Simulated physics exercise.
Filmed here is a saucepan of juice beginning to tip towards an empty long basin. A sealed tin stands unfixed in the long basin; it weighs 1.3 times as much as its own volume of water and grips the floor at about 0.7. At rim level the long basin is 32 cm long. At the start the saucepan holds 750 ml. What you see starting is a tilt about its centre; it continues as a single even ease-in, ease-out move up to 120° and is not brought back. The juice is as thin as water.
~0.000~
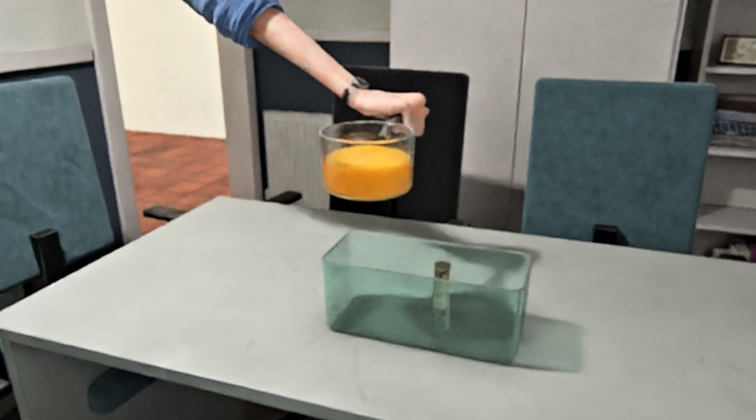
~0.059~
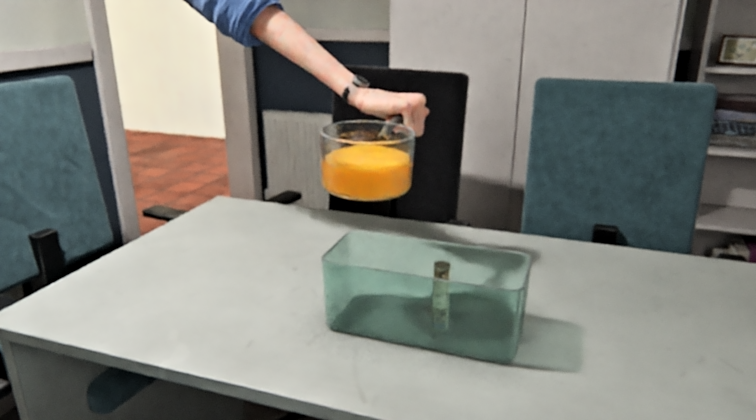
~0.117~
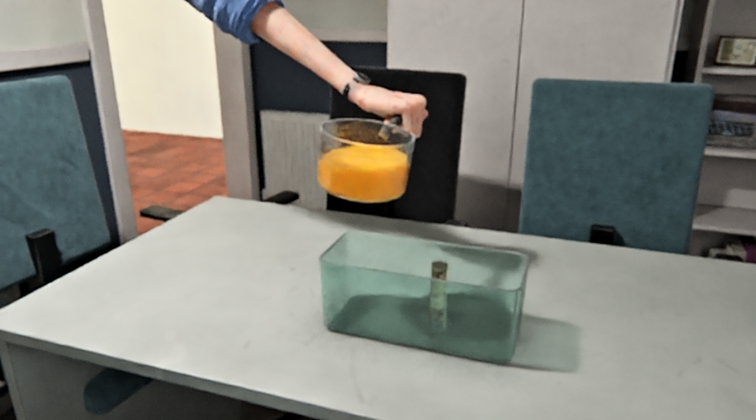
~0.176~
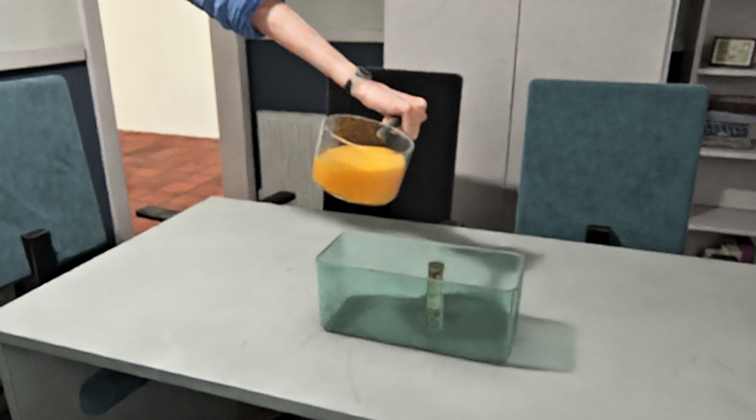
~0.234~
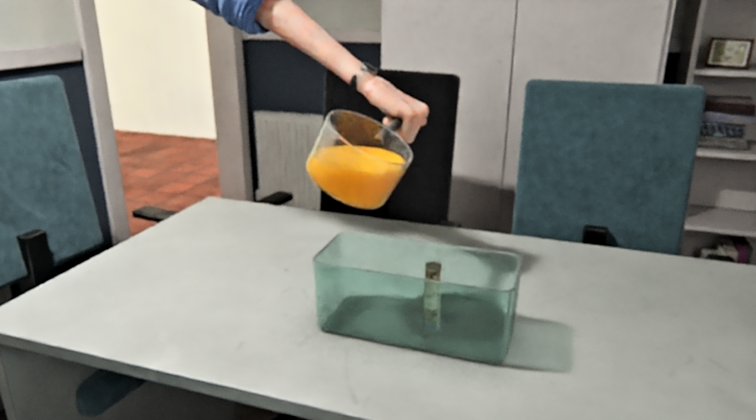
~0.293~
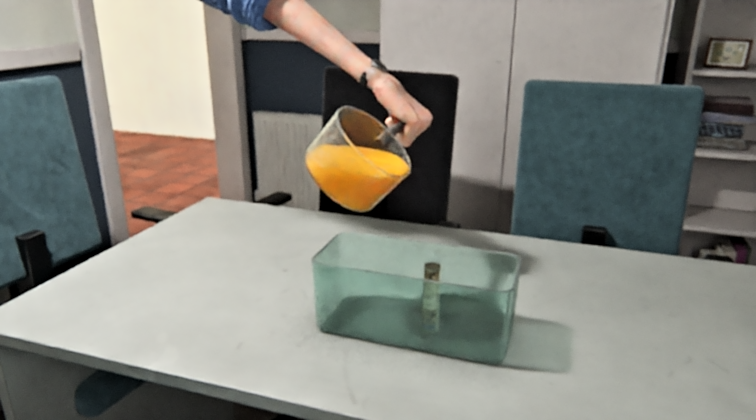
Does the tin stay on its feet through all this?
It tilts over.
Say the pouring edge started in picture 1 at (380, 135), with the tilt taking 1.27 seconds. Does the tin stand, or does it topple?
Result: Tin upright.
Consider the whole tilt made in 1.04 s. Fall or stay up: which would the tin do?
Then the tin does not tip.
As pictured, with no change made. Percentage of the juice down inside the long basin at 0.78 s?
90 %, more or less.
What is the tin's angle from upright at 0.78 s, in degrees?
It is at some 5°.
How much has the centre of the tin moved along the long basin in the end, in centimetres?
Roughly 7.0 cm.
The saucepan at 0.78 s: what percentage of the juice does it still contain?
Around 3 in a hundred is still there.
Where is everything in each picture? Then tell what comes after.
In the first picture, tilt 0°; pouring edge (412, 136); surface from (329, 152) to (411, 160); the long basin's rim runs from (336, 245) to (528, 273); the tin's top is at (443, 268).
In the second picture, tilt 2°; pouring edge (412, 138); surface from (328, 152) to (411, 160).
In the third picture, tilt 8°; pouring edge (412, 143); surface from (326, 152) to (409, 160).
In the fourth picture, tilt 16°; pouring edge (411, 151); surface from (322, 152) to (407, 162).
In the fifth picture, tilt 28°; pouring edge (409, 162); surface from (316, 151) to (406, 164).
In the sixth picture, tilt 42°; pouring edge (407, 175); surface from (314, 147) to (409, 169).
Then, 0.57 s in, the tilt is 107° and 28 per cent is still to pour; the tin stands where it began.
Then, 0.78 s in, the tilt is 120° and 3 per cent is still to pour; the tin leans 5°.
Then, 1.00 s in, the tilt is 120° and 0 per cent is still to pour; the tin leans 39°.
Then, 1.23 s in, the tilt is 120° and 0 per cent is still to pour; the tin lies on its side.
Finally, the tin lies on its side.
